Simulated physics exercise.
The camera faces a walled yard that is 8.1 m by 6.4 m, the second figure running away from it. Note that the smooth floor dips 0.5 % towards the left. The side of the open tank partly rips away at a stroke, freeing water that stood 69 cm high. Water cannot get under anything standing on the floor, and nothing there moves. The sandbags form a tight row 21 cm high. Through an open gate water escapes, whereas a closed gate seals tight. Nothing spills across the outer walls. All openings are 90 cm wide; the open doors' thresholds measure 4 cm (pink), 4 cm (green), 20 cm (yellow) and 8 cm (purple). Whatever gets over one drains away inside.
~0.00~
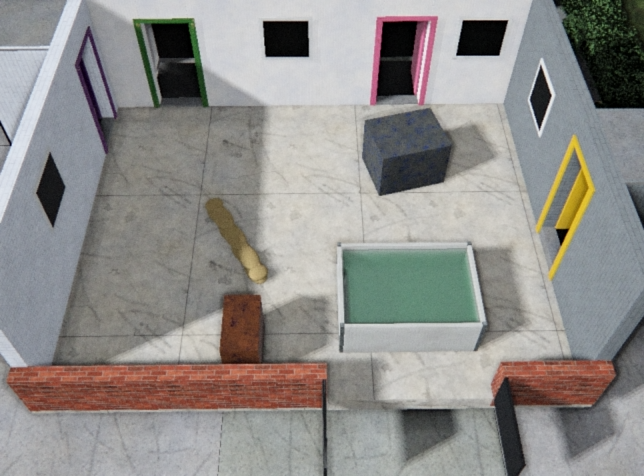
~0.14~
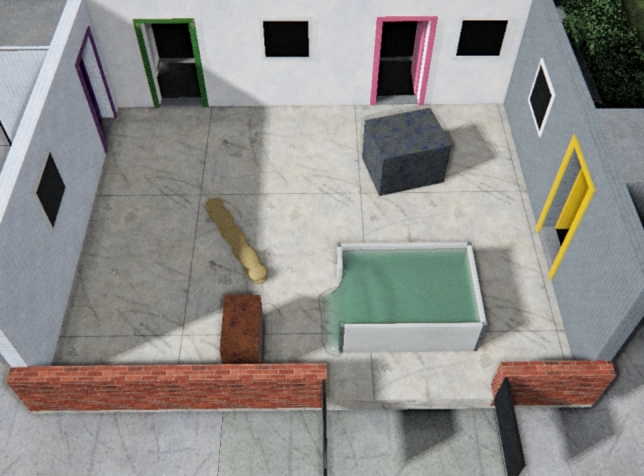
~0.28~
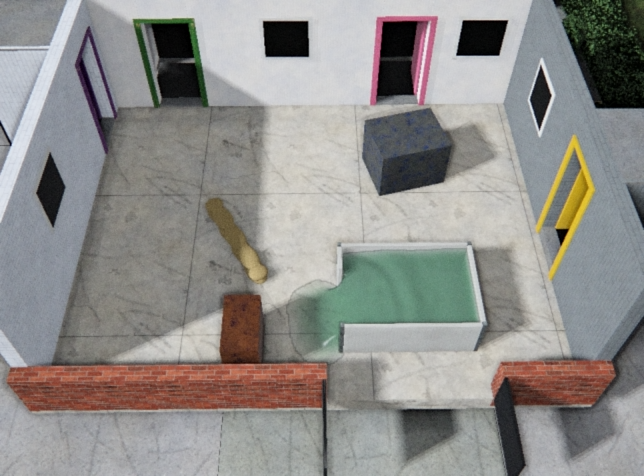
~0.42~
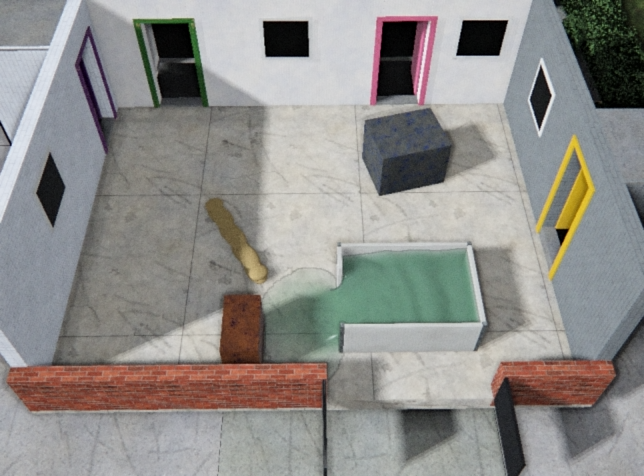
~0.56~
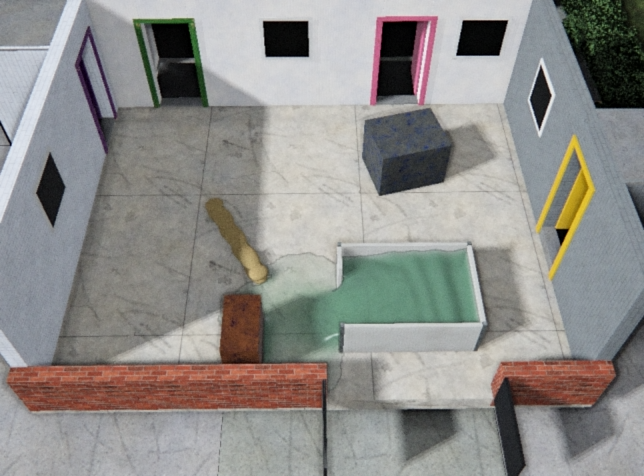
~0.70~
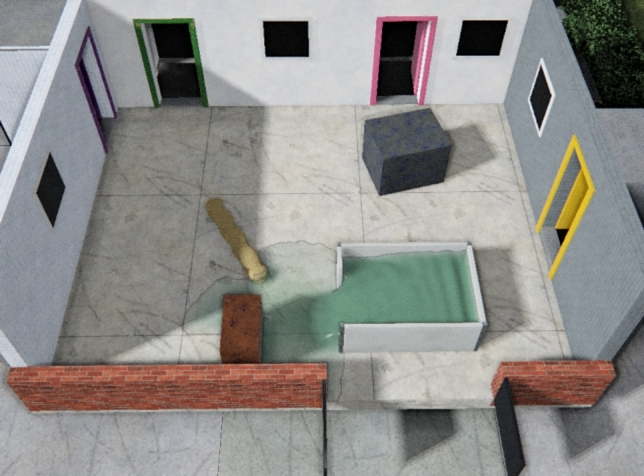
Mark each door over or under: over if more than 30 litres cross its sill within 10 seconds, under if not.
Marks: Pink door: Under; green door: Over; yellow door: Under; purple door: Under.
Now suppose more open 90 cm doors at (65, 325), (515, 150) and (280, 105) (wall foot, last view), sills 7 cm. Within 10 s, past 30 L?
The first one exceeds it, the second one doesn't reach it, and the third one doesn't reach it.
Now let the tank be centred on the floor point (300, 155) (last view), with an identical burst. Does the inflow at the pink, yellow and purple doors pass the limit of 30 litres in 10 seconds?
Pink: Within limit; yellow: Within limit; purple: Beyond limit.
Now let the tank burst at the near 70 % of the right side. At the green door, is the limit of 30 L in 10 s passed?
Then the green door ends up within bounds.
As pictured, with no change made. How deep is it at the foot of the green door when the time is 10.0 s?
It's about 7.5 cm.
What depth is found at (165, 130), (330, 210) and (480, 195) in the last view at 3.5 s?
Roughly 0, 2 and 0 cm, in turn.
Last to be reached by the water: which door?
The final one is the pink door.
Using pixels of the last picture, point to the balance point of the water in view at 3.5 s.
Pixel position near (272, 296).
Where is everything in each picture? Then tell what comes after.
In the first picture, the open tank at (408, 286) is whole and still, 69 cm deep.
In the second picture, water pours out at (342, 314) and has run 0.6 m, to (330, 293); typically 6 cm deep outside, 69 cm at the open tank's back.
In the third picture, water pours out at (342, 315) and has run 0.9 m, to (297, 296); typically 10 cm deep outside, 69 cm at the open tank's back.
In the fourth picture, the front is at a hidden place, 1.3 m from the gap at (342, 315); 1.9 m2 of floor is under water; 69 cm left at the back of the open tank.
In the fifth picture, water pours out at (342, 315) and has run 1.9 m, to a hidden place; typically 6 cm deep outside, 64 cm at the open tank's back.
In the sixth picture, the front is at (190, 316), 2.5 m from the gap at (342, 315); 3.7 m2 of floor is under water; 57 cm left at the back of the open tank.
After 1.4 s water covers 15 % of the floor and is deepest (47 cm) near (273, 386); pink door not reached, green door not reached, yellow door not reached, purple door not reached.
After 2.2 s water covers 35 % of the floor and is deepest (37 cm) near (273, 375); pink door not reached, green door not reached, yellow door not reached, purple door not reached.
After 3.5 s water covers 45 % of the floor and is deepest (22 cm) near (265, 287); pink door not reached, green door not reached, yellow door not reached, purple door 4 cm at the sill, 0 L in.
After 6.0 s water covers 65 % of the floor and is deepest (14 cm) near (265, 287); pink door not reached, green door 9 cm at the sill, 12 L in, yellow door 2 cm at the sill, 0 L in, purple door 6 cm at the sill, 0 L in.
After 10.0 s water covers 80 % of the floor and is deepest (9 cm) near (107, 153); pink door 3 cm at the sill, 0 L in, green door 8 cm at the sill, 52 L in, yellow door 1 cm at the sill, 0 L in, purple door 9 cm at the sill, 3 L in.
